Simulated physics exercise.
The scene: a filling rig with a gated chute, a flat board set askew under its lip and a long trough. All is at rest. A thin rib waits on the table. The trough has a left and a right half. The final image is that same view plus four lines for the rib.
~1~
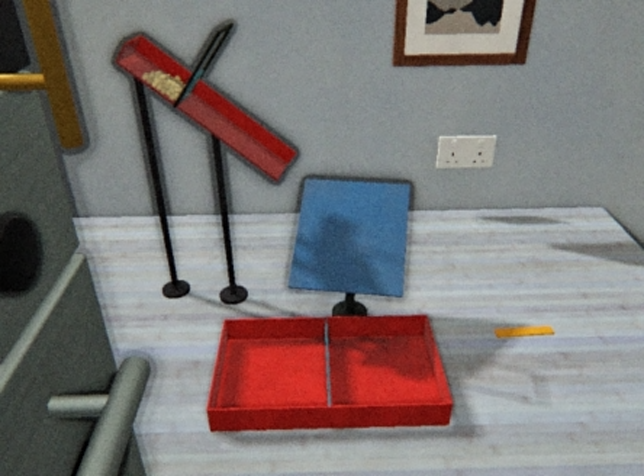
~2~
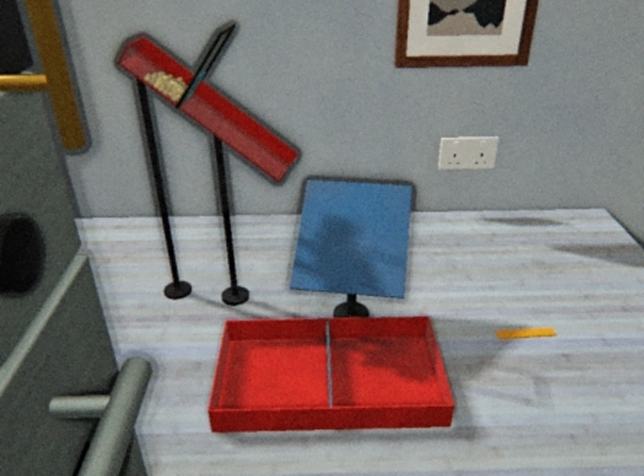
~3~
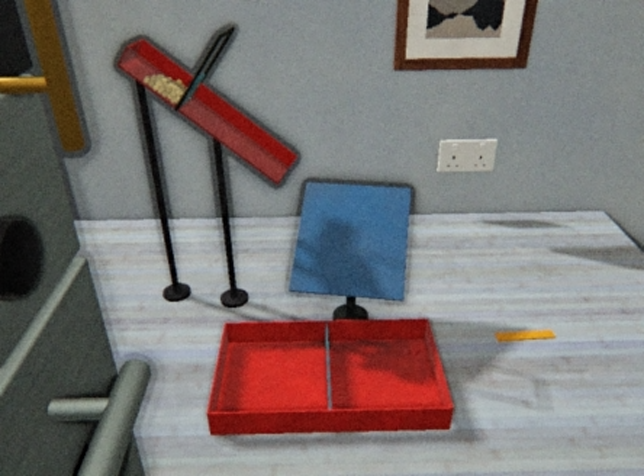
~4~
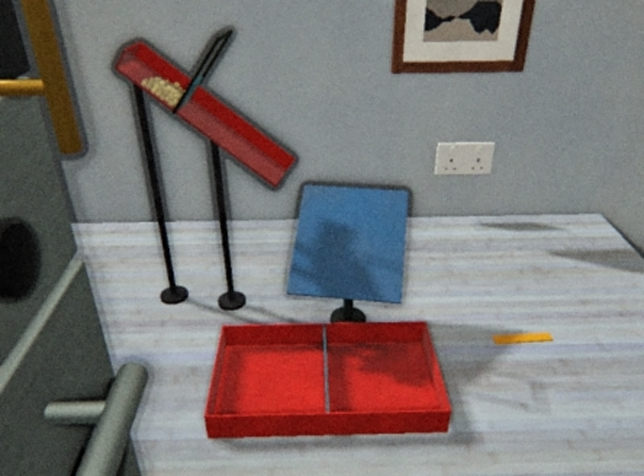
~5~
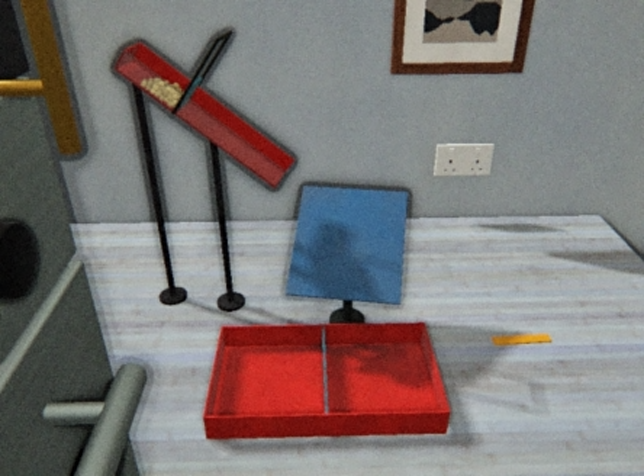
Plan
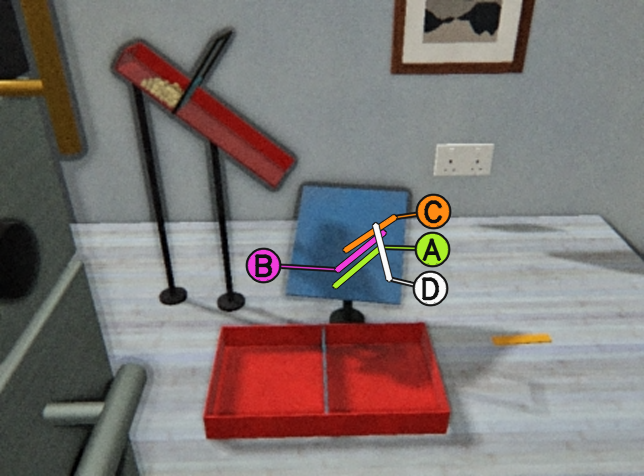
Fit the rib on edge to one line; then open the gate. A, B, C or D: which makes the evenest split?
The best line is C.
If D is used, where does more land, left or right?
More lands on the right.
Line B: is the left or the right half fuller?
More lands on the left.
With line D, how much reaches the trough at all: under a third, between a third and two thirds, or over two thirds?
Over two thirds.
On the marked copy, line A from (381, 247) to (335, 285); line B from (383, 232) to (337, 269); line C from (394, 217) to (346, 249); line D from (375, 225) to (389, 278).
For line A, of what is caught, nearly all in the left half, a small part in the right.
For line B, of what is caught, nearly all in the left half, a small part in the right.
For line C, of what is caught, about two thirds in the left half, about a third in the right.
For line D, of what is caught, a small part in the left half, nearly all in the right.
